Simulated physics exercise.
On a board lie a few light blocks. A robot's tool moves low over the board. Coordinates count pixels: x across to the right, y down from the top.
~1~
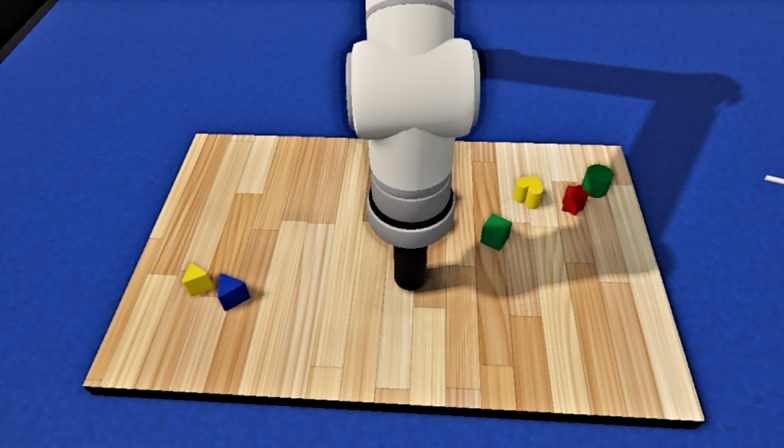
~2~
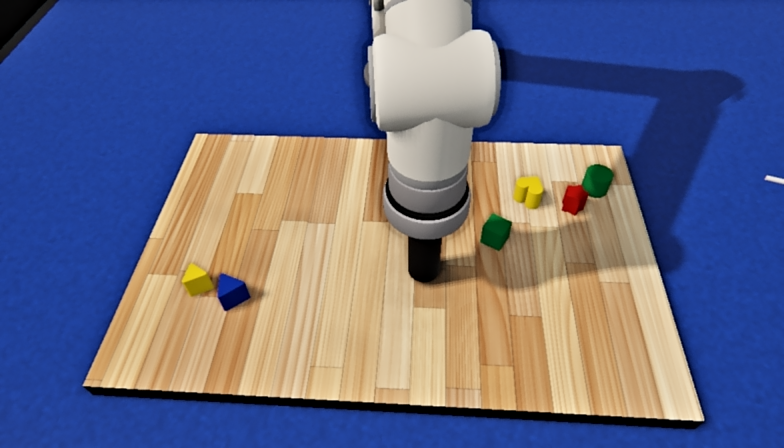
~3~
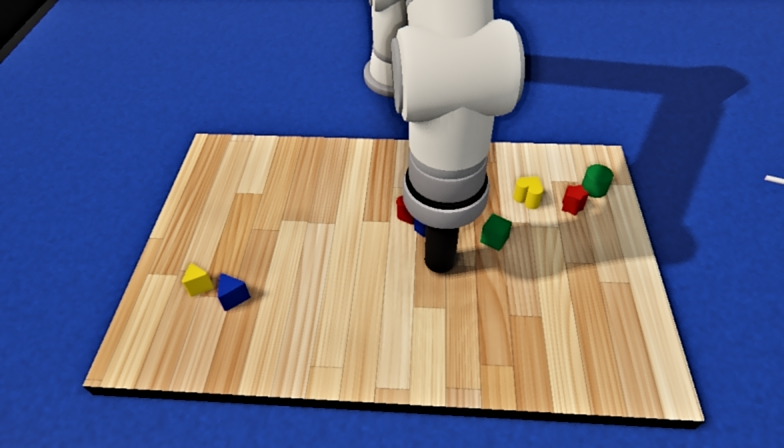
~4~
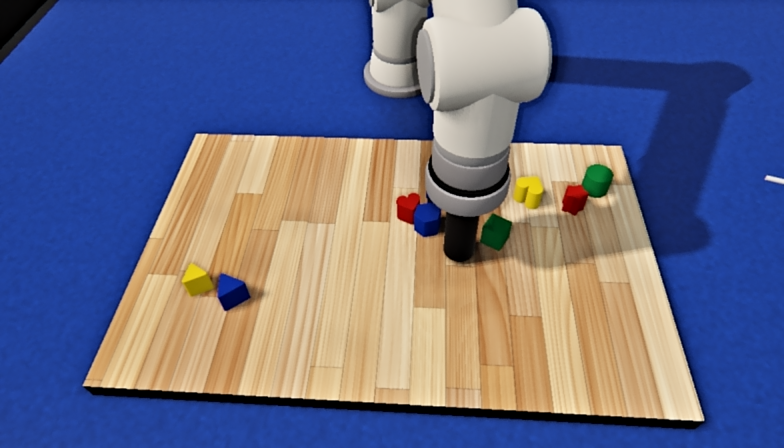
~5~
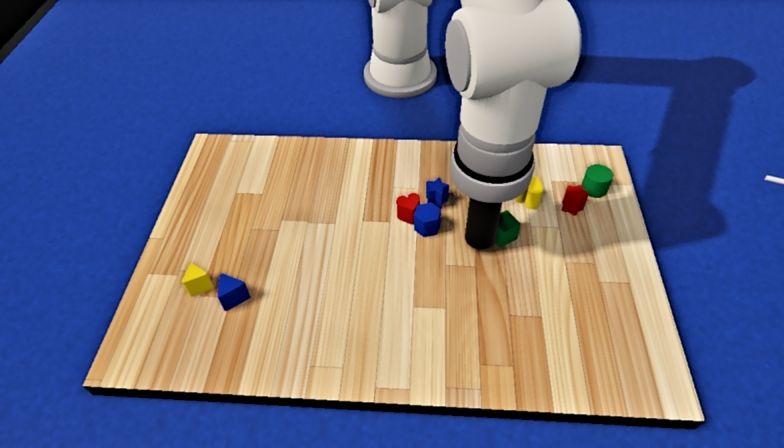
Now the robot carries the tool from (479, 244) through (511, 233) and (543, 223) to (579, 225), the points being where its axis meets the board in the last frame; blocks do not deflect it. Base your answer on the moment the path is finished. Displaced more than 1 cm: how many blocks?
I'd say three or more blocks get moved.
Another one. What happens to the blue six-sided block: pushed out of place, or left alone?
It is still on its spot.
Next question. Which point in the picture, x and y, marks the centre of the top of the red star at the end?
By then it is at (608, 184).
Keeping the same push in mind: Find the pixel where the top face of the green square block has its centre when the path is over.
I predict (599, 196).
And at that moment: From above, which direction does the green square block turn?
Looking down on the board, it turns counter-clockwise.
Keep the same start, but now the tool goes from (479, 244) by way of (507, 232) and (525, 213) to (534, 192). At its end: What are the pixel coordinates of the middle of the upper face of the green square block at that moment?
Close to (556, 203).
On the path given first. One third of the way, tool at (512, 227); green square block at (538, 210), turned 10° clockwise.
Two thirds of the way, tool at (545, 217); green square block at (569, 198); red star at (584, 188), turned 20° clockwise.
At the end, tool at (581, 220); blue six-sided block in place; green square block at (599, 196), turned 20° anticlockwise; yellow heart block in place; red star at (608, 184); green round block at (607, 168).
